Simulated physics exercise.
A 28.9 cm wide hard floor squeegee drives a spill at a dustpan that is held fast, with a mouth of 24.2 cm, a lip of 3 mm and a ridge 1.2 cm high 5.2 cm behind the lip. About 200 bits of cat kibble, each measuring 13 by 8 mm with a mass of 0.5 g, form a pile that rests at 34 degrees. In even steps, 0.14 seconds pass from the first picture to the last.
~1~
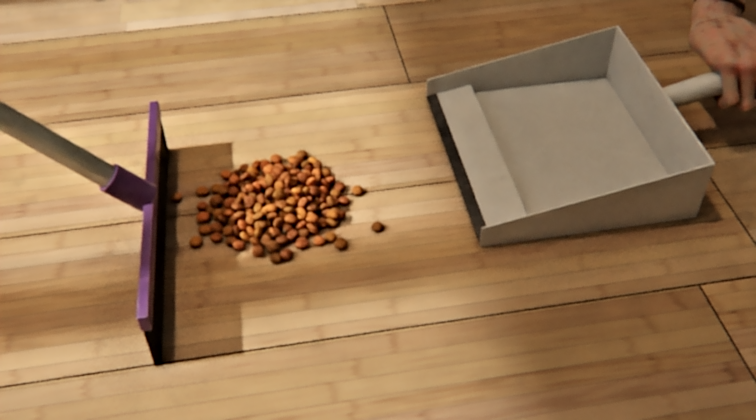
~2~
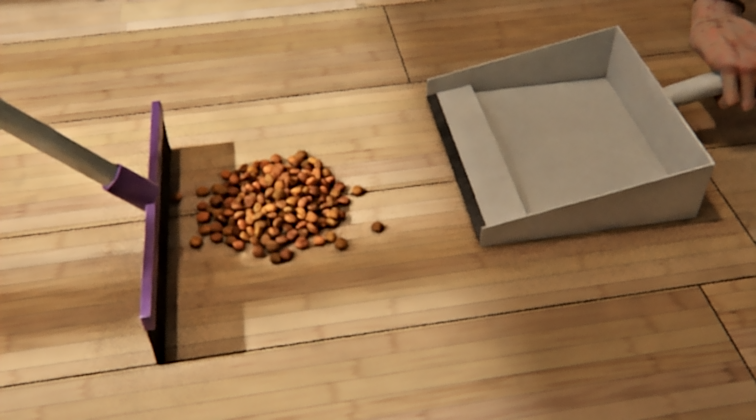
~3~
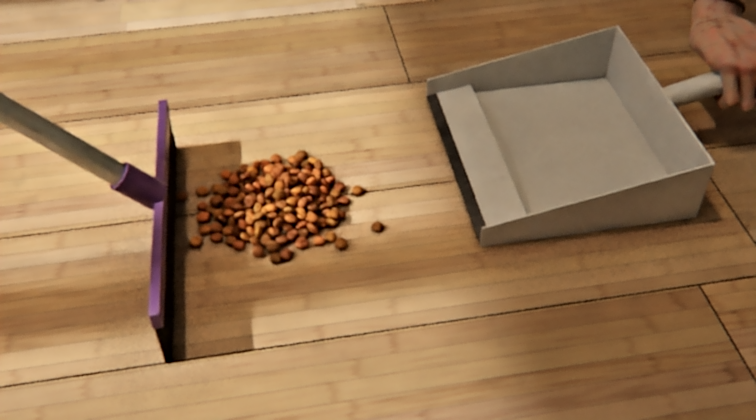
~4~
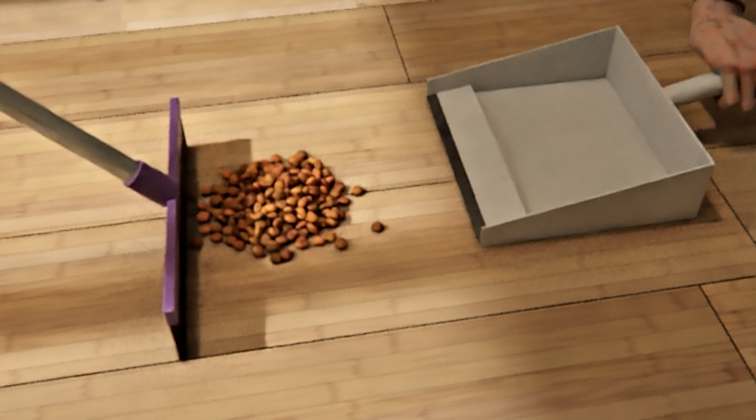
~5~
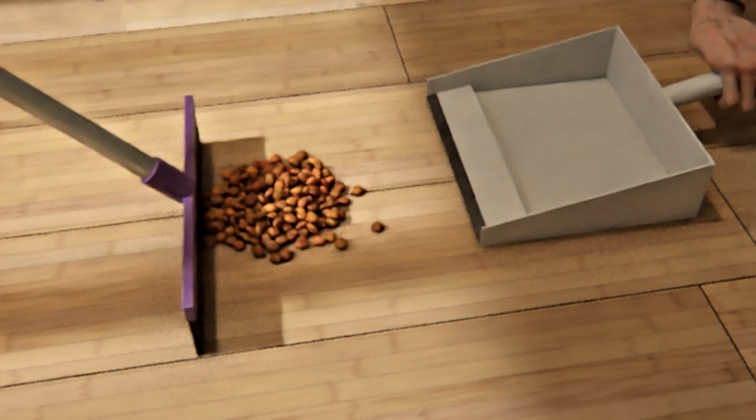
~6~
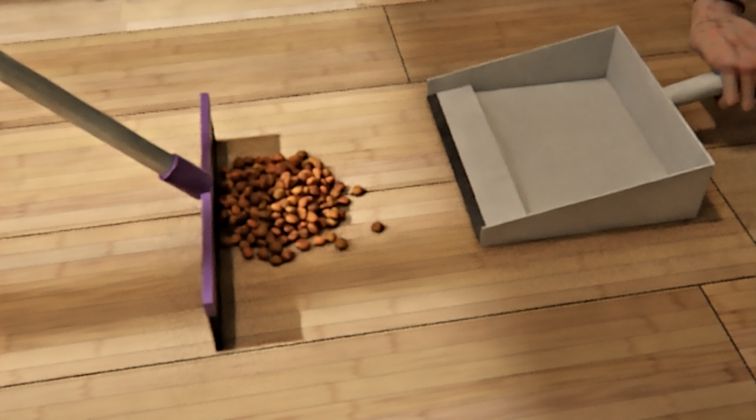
A purple-edged squeegee on a grey pole slides slowly rightward across a light wooden plank floor, seen from above at an angle by a camera that stays still. Ahead of it sits a loose pile of reddish-brown kibble, with a pale grey dustpan at right, its handle gripped by a motionless hand. The blade reaches the pile's left edge and presses those pieces closer together, while the rest stay put.
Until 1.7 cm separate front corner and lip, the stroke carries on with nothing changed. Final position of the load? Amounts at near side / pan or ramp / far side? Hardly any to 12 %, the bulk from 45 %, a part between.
Near side: Hardly any; pan: The bulk; far side: Hardly any.
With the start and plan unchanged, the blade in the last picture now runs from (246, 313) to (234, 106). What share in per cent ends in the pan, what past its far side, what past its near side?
You'd see pan at 70, far at 0 and near at 10.
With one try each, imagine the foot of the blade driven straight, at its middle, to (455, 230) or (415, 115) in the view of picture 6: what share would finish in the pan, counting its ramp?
Roughly 55 per cent for the first try and 55 per cent for the second.
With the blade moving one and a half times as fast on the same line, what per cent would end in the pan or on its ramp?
Then roughly 70 per cent.
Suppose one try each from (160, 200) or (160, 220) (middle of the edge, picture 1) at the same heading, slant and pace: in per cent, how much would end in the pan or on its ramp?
The two tries give some 60 % and some 65 %.
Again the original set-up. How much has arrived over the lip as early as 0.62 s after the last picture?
Roughly 70 % by then.
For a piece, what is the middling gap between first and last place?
Median: Approx. 22 cm.
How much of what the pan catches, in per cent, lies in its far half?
Something like 50 in a hundred.
Then, 0.21 s after the last picture, middle of the blade 13 cm from the lip; 0 % over the lip, far side 0 %, near side 0 %.
Then, 0.35 s after the last picture, middle of the blade 6 cm from the lip; 0 % over the lip, far side 0 %, near side 5 %.
Then, 0.62 s after the last picture, middle of the blade 2 cm from the lip; 70 % over the lip, far side 0 %, near side 5 %.
In the end, near side 5 %, pan 70 %, far side 0 %, in front of the lip or behind the blade 25 %.
